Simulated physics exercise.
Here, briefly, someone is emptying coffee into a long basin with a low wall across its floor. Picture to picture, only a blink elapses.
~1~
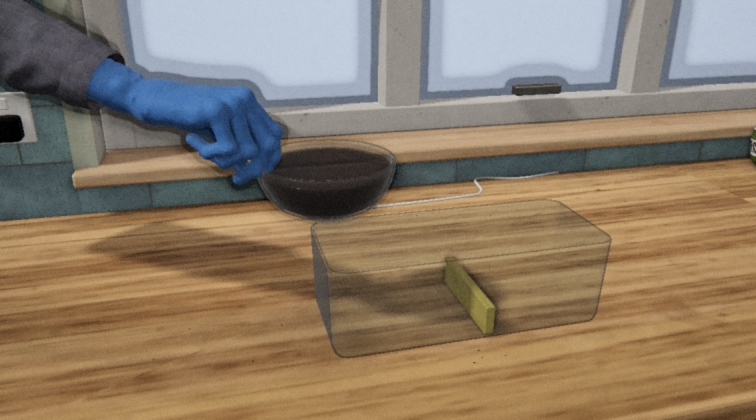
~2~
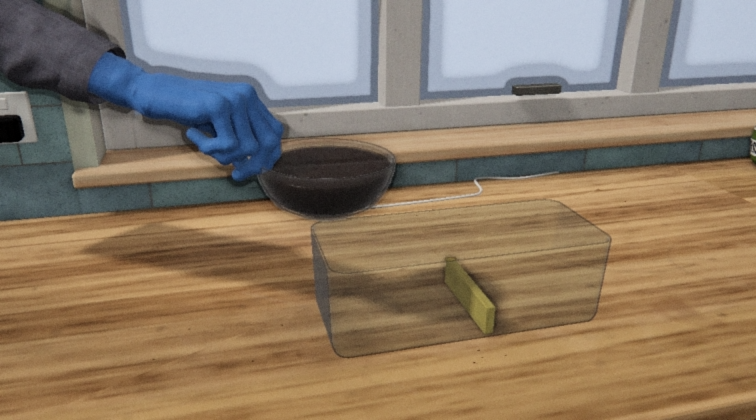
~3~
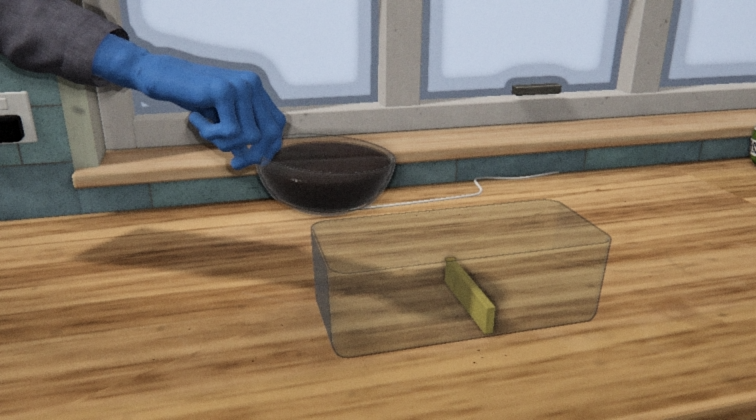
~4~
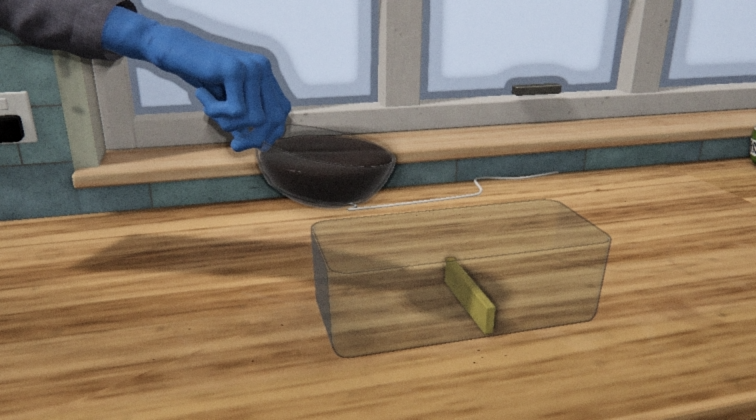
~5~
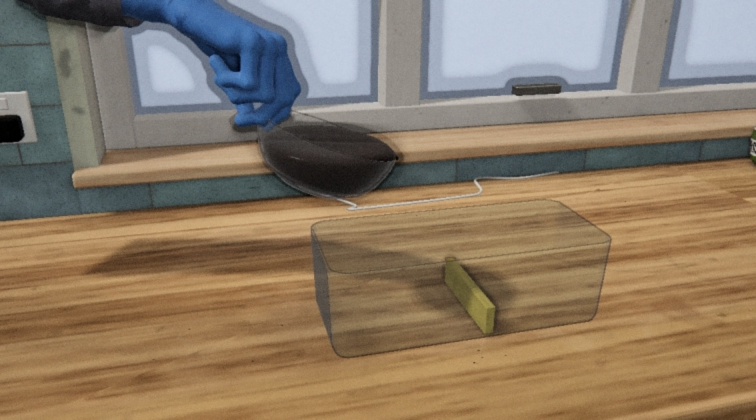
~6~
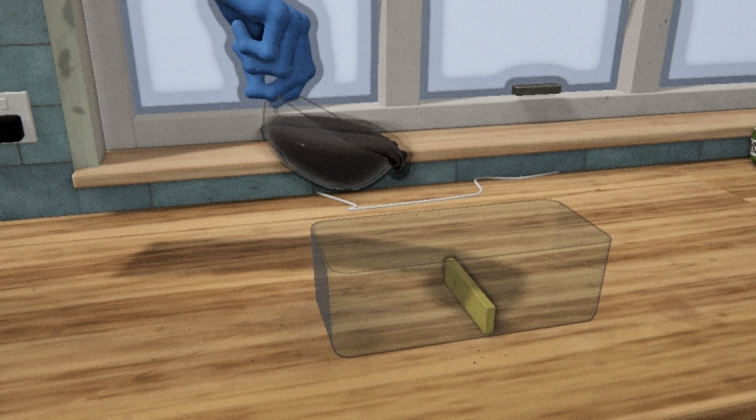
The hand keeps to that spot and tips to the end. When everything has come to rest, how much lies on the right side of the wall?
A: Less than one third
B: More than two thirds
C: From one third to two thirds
The answer is C.
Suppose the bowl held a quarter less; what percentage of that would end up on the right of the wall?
That share would be some 55 parts in a hundred.
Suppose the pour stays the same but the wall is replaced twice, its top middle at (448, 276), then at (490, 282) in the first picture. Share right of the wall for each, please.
80 % and 25 %, roughly.
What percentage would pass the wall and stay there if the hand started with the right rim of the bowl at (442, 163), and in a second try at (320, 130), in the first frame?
First some 75, then 15 per cent.
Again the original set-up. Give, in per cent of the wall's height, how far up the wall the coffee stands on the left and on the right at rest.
The left reads 30 in a hundred and the right 50 in a hundred.
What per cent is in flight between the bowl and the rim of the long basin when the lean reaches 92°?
60 %.
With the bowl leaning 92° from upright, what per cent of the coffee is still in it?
About 15 % remains.
A moment on, the bowl is tipped on its side and 13 per cent is still to pour, 17 is left of the wall and 10 right of it.
Next, the bowl is tipped right over and 0 per cent is still to pour, 26 is left of the wall and 69 right of it.
Then the bowl is tipped right over and 0 per cent is still to pour, 37 is left of the wall and 61 right of it.
Later the bowl is tipped right over and 0 per cent is still to pour, 38 is left of the wall and 59 right of it.
Finally, 38 per cent lies left of the wall, 59 right of it and 2 outside.
